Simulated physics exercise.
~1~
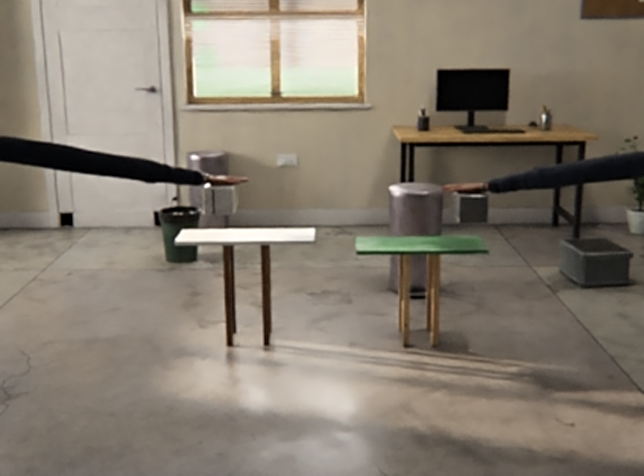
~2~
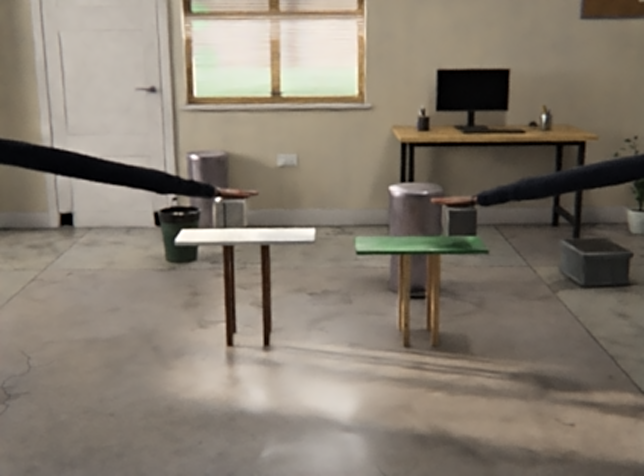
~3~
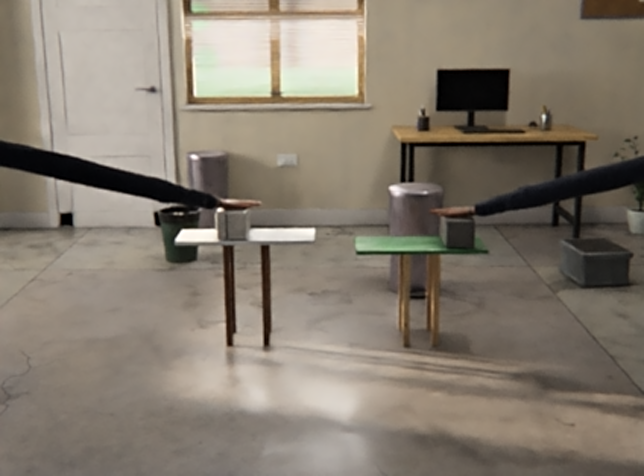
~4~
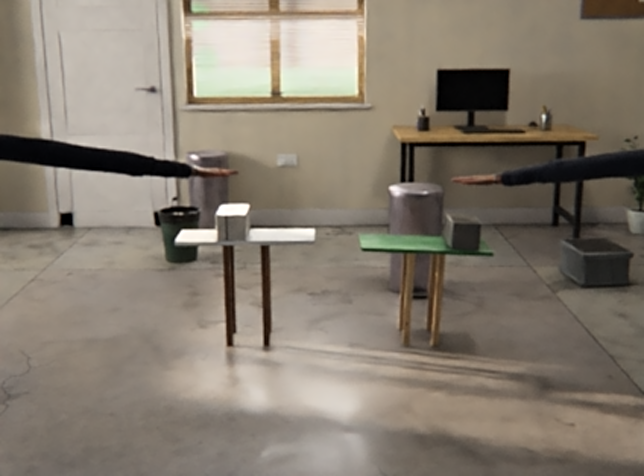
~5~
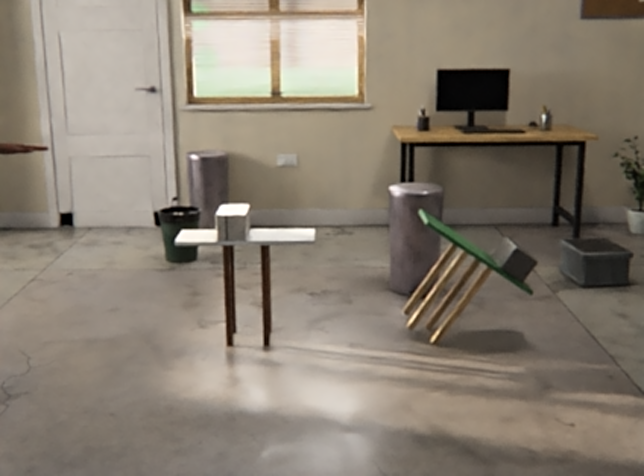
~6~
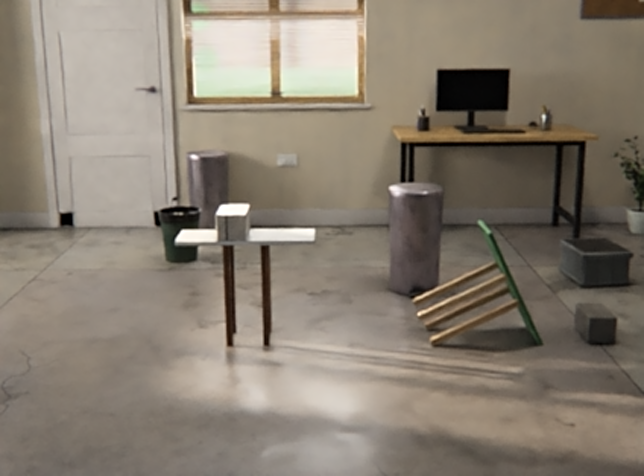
At first, two arms reach in from either side of a room, each holding a small block above a slim table, one white on the left and one green on the right. The hands lower the blocks until each rests on a tabletop, both placed off to the outer part or side. Then the hands let go and draw back. The white table stays level, but the green one tips over to the right, its block riding down with it. Finally the green table lies tilted on its edge, legs in the air, its block on the floor to the right, while the white table still stands with its block on top.
